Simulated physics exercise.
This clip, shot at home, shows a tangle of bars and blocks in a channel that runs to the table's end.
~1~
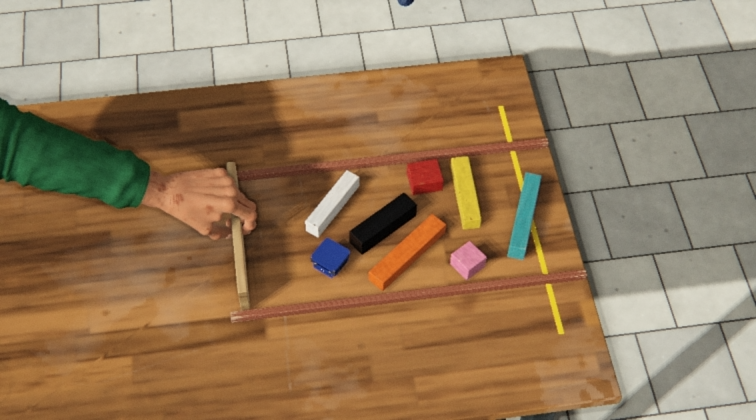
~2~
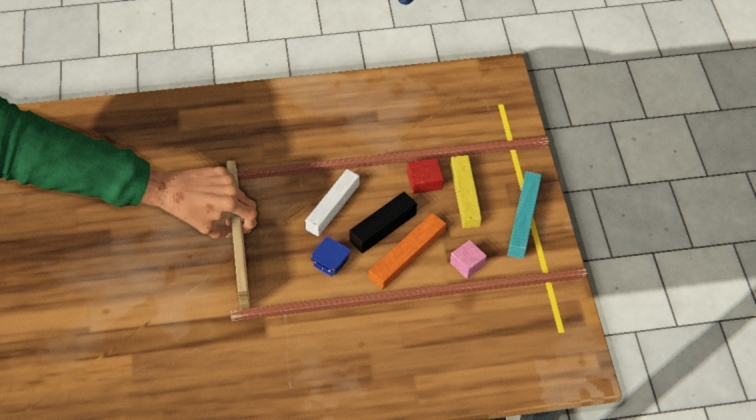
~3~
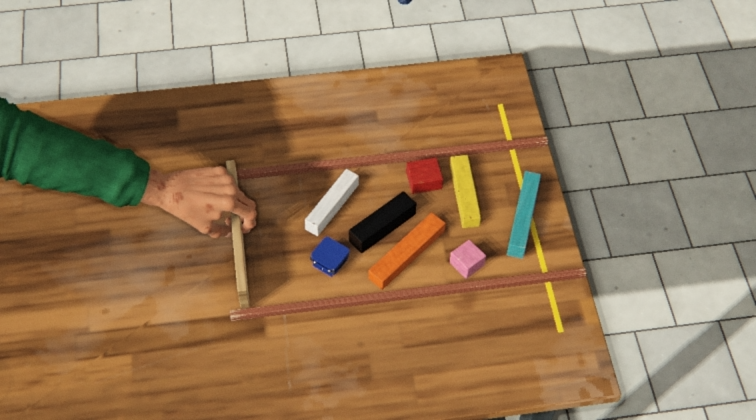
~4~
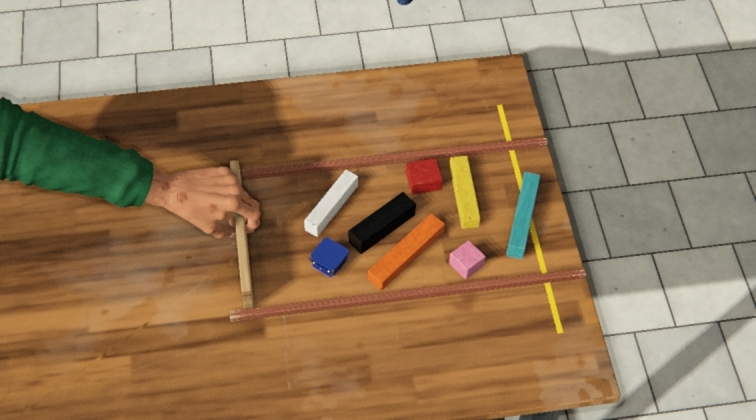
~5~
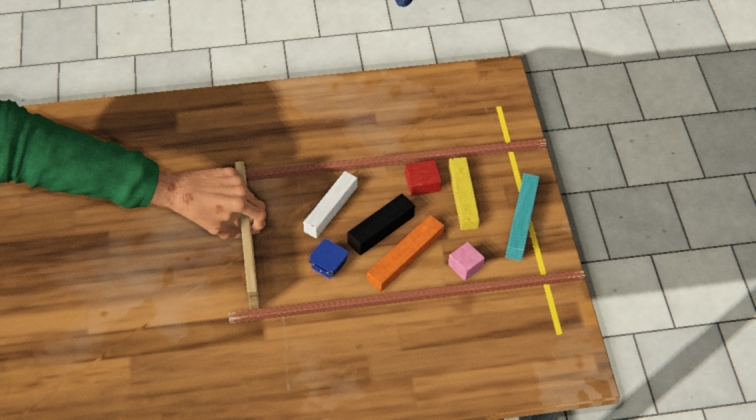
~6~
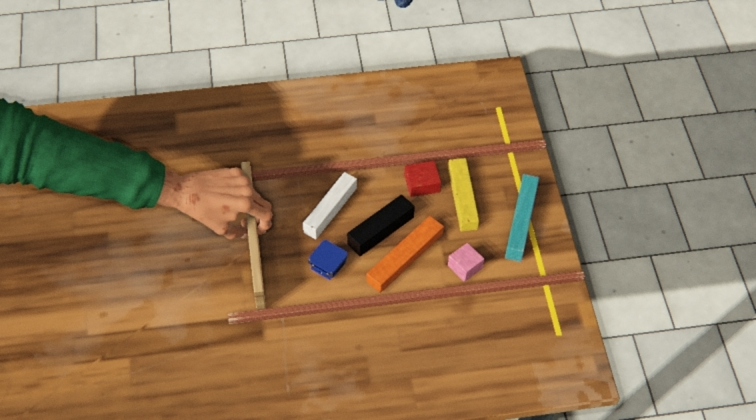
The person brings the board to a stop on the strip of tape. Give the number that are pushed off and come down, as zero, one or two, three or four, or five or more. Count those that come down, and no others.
The board is going to sweep off three, or four.
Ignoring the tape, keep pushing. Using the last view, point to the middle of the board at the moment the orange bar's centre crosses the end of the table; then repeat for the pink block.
Orange bar over the end: About (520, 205). Pink block over the end: About (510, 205).
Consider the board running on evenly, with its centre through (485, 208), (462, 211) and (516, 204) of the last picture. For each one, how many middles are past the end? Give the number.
The numbers are 1, 0 and 3.
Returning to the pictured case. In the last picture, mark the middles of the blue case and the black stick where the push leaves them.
Roughly at (550, 240) and at (549, 196), in that order.
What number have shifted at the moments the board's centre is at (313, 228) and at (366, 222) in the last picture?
2, then 5.
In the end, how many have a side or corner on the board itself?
Looks like 2 of them, all told.
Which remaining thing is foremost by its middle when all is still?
The red block.
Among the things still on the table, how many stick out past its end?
That comes to 1 of them.
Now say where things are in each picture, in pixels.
The first picture shows turquoise bar (525, 216); yellow bar (466, 192); pink block (468, 260); board (238, 235); tape (529, 212).
The second picture shows yellow bar (466, 191); orange bar (408, 251).
The third picture shows pink block (468, 259); black stick (383, 222).
The fourth picture shows turquoise bar (524, 215); white bar (332, 203).
The fifth picture shows yellow bar (464, 193); board (247, 234).
The sixth picture shows turquoise bar (522, 217); yellow bar (463, 194); pink block (466, 262); board (253, 235); tape (527, 214).
Early on, none off yet; turquoise bar at rest near (522, 217); yellow bar at rest near (463, 194); pink block at rest near (466, 262).
A while later, none off yet; turquoise bar travelled a little near (534, 216); yellow bar travelled a little near (501, 184); pink block travelled well along near (519, 264).
Finally, the number that fall off is three or four; lost, orange bar, pink block, yellow bar and turquoise bar.
